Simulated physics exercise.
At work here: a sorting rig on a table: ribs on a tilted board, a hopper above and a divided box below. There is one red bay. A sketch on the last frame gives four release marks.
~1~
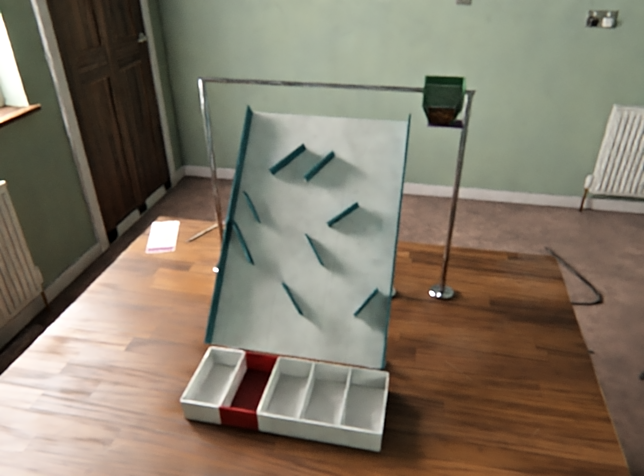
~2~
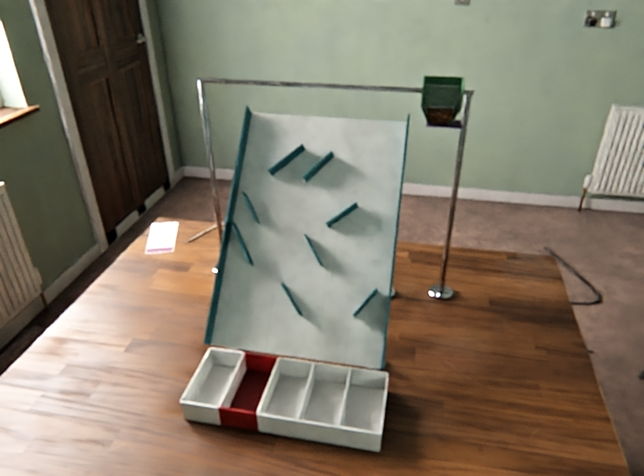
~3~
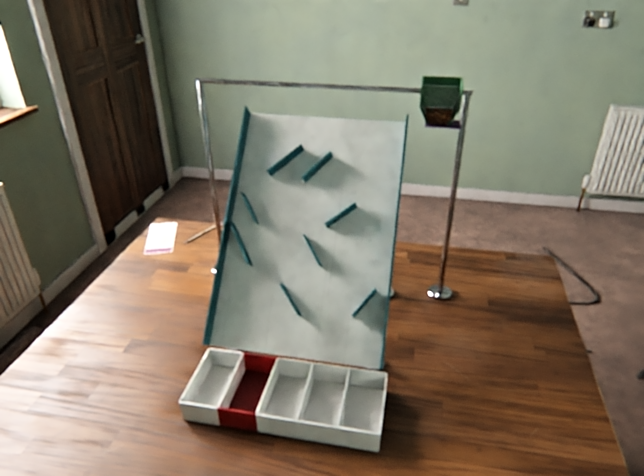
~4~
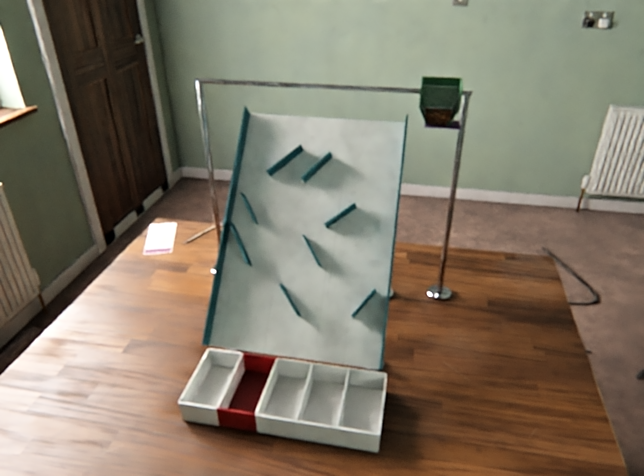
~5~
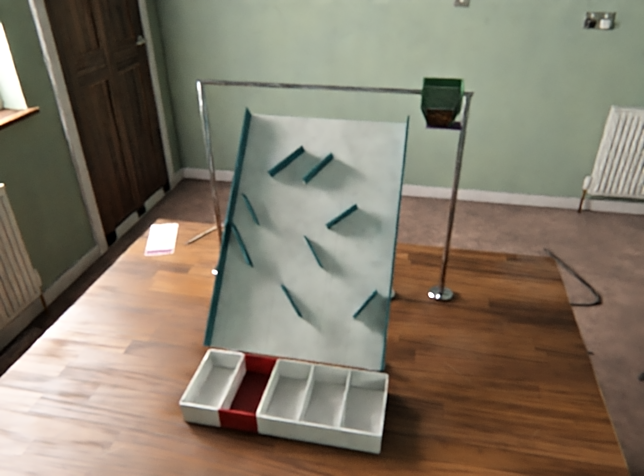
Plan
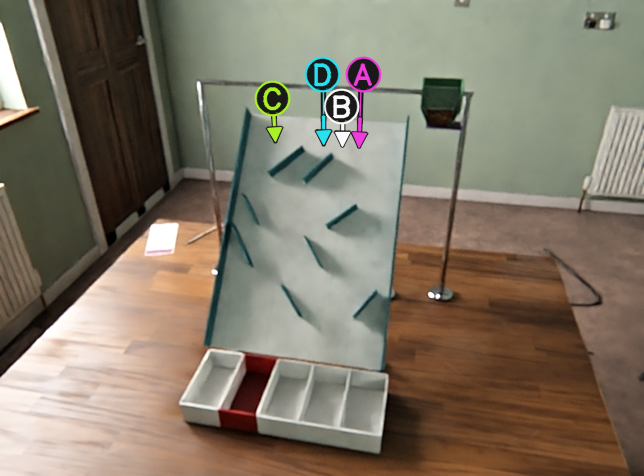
The clip shows a tilted board with teal ribs on a wooden table, a green hopper on a metal frame at the upper right, and a divided white box with one red bay below; nothing visibly moves.
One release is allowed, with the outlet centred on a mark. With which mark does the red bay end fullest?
Mark D does it best.
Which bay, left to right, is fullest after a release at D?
The second.
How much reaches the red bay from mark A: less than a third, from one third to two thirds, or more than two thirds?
Mark A gives less than a third.
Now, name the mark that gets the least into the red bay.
A.
On the marked copy, mark A meets the board at (359, 142); mark B meets the board at (342, 141); mark C meets the board at (275, 136); mark D meets the board at (323, 139).
For mark A, a small share in the red bay, the bulk in other bays, a small share outside the box.
For mark B, close to a quarter in the red bay, close to two thirds in other bays, a small share outside the box.
For mark C, close to a quarter in the red bay, close to two thirds in other bays, only a few held on the board, a small share outside the box.
For mark D, close to half in the red bay, close to a third in other bays, a small share outside the box.
